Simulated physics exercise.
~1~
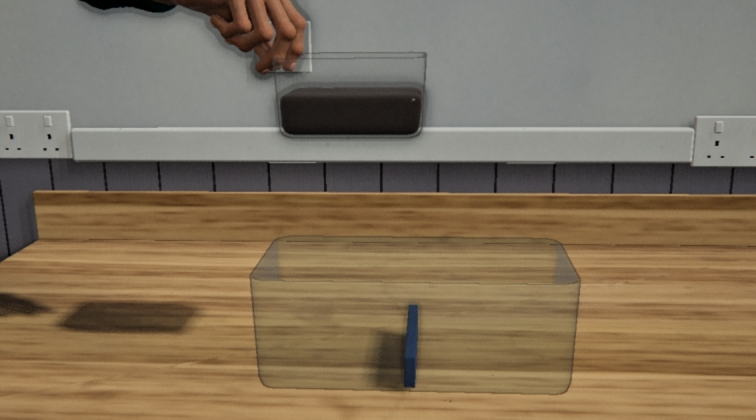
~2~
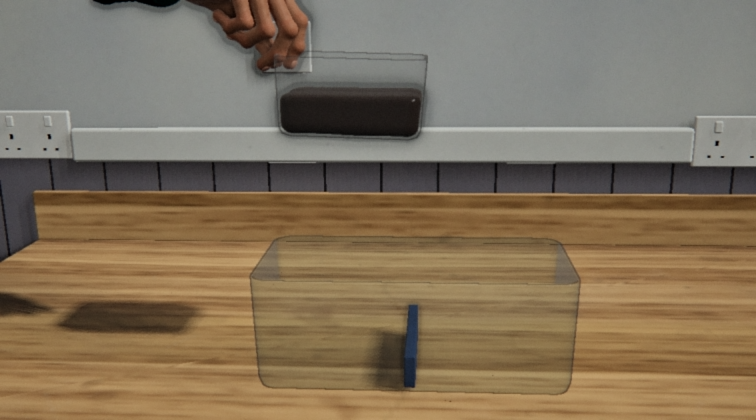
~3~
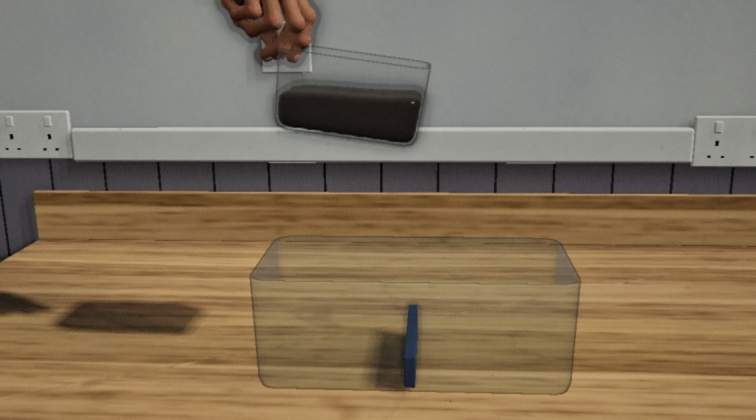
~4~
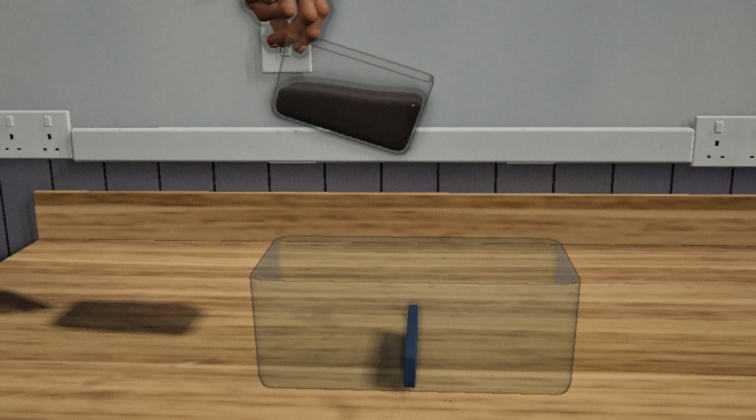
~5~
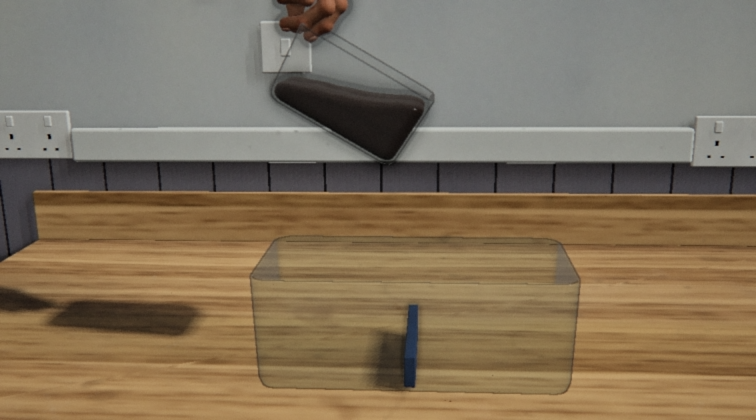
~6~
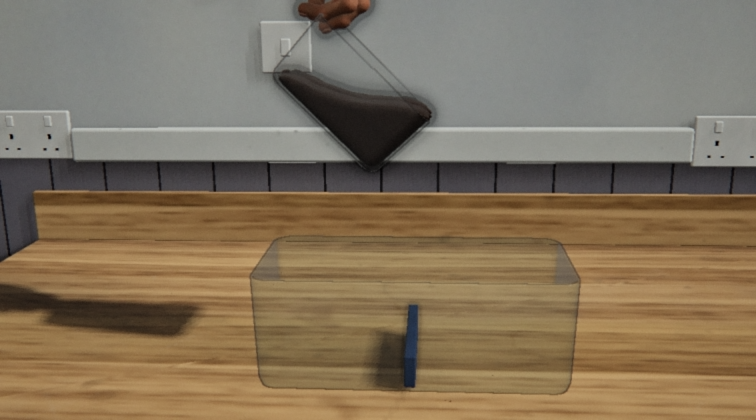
A hand held a clear container of dark coffee above a long see-through basin with a low blue wall inside, then tilted it steeply to the right, the coffee shifting toward the lower side.
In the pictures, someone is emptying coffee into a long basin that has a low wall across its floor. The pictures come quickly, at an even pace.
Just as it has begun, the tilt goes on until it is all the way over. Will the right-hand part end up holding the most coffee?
The right-side portion is fullest.
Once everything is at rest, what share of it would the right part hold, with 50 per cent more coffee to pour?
I'd put it at around 75 %.
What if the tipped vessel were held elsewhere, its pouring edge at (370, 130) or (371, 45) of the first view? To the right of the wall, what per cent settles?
In turn 25 and 50 in a hundred.
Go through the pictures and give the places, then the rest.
The first frame shows tilt 0°; pouring edge (425, 57); surface from (287, 93) to (422, 92); the long basin's rim runs from (264, 258) to (569, 262); the wall's top is at (412, 330).
The second frame shows tilt 2°; pouring edge (426, 60); surface from (287, 92) to (422, 93).
The third frame shows tilt 8°; pouring edge (429, 68); surface from (286, 90) to (422, 95).
The fourth frame shows tilt 18°; pouring edge (432, 81); surface from (285, 87) to (423, 99).
The fifth frame shows tilt 30°; pouring edge (432, 99); surface from (281, 81) to (425, 102).
The sixth frame shows tilt 45°; pouring edge (428, 118); surface from (283, 72) to (426, 107); 1 per cent is over the edge.
A moment on, the tilt is 113° and 10 per cent is still to pour, 0 is left of the wall and 37 right of it.
Next, the tilt is 120° and 0 per cent is still to pour, 12 is left of the wall and 79 right of it.
Then the tilt is 120° and 0 per cent is still to pour, 15 is left of the wall and 81 right of it.
Later the tilt is 120° and 0 per cent is still to pour, 16 is left of the wall and 81 right of it.
At rest 16 per cent lies left of the wall, 81 right of it and 3 outside.
